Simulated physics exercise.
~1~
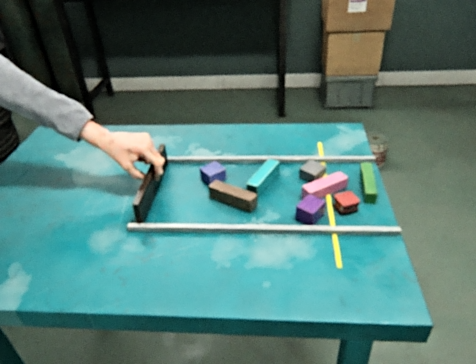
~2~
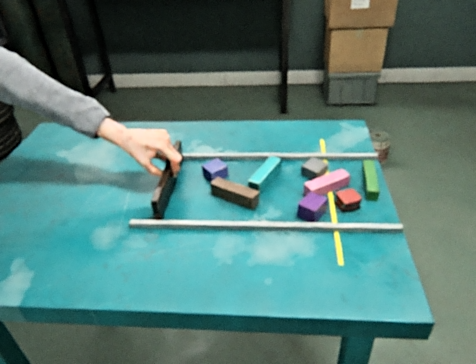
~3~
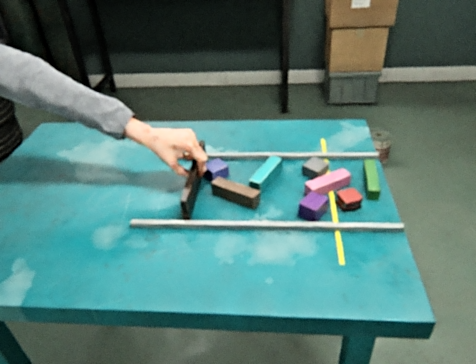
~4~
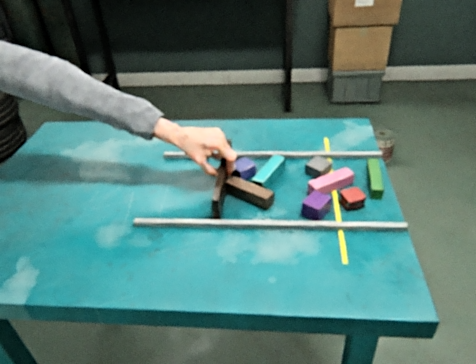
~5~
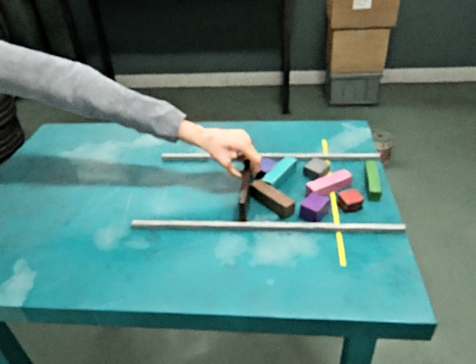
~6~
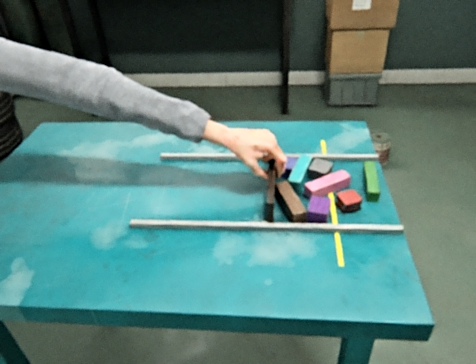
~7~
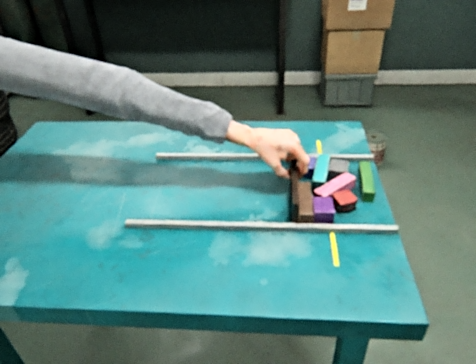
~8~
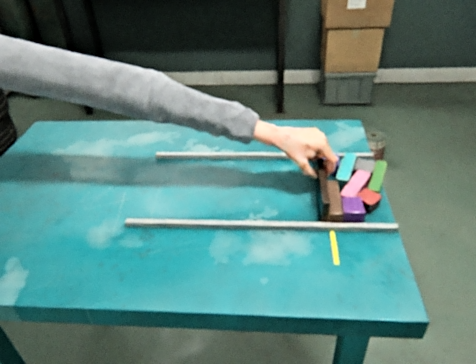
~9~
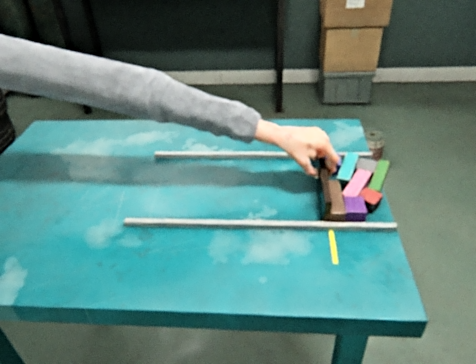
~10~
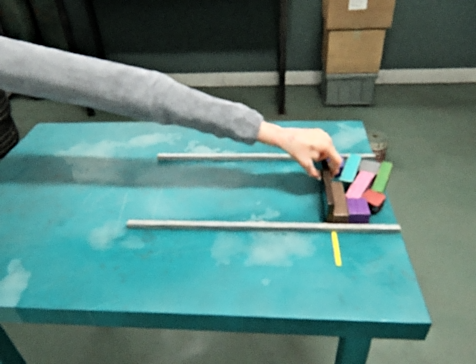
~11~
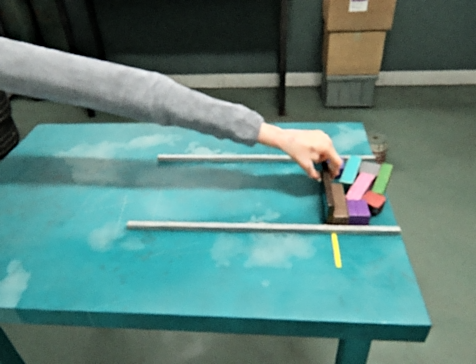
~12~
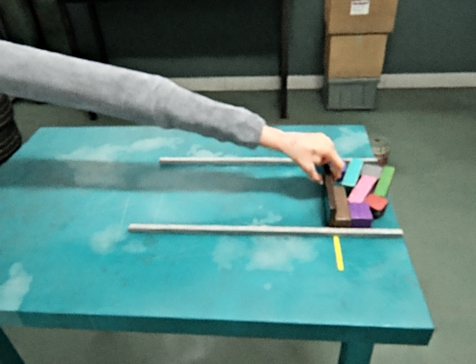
A hand reaching in from the left holds a dark upright board on a blue-green table, seen from above at a slight angle by a gently swaying camera. Between two pale rails lie scattered blocks in blue, brown, turquoise, grey, pink, purple, red and green, with a yellow tape strip near the right edge. The hand slides the board rightward, gathering the blue, brown and turquoise pieces, then pressing them into the rest. The crowded group shifts past the tape toward the edge. The board stops at the tape, and the blocks rest bunched together, all still on the table.
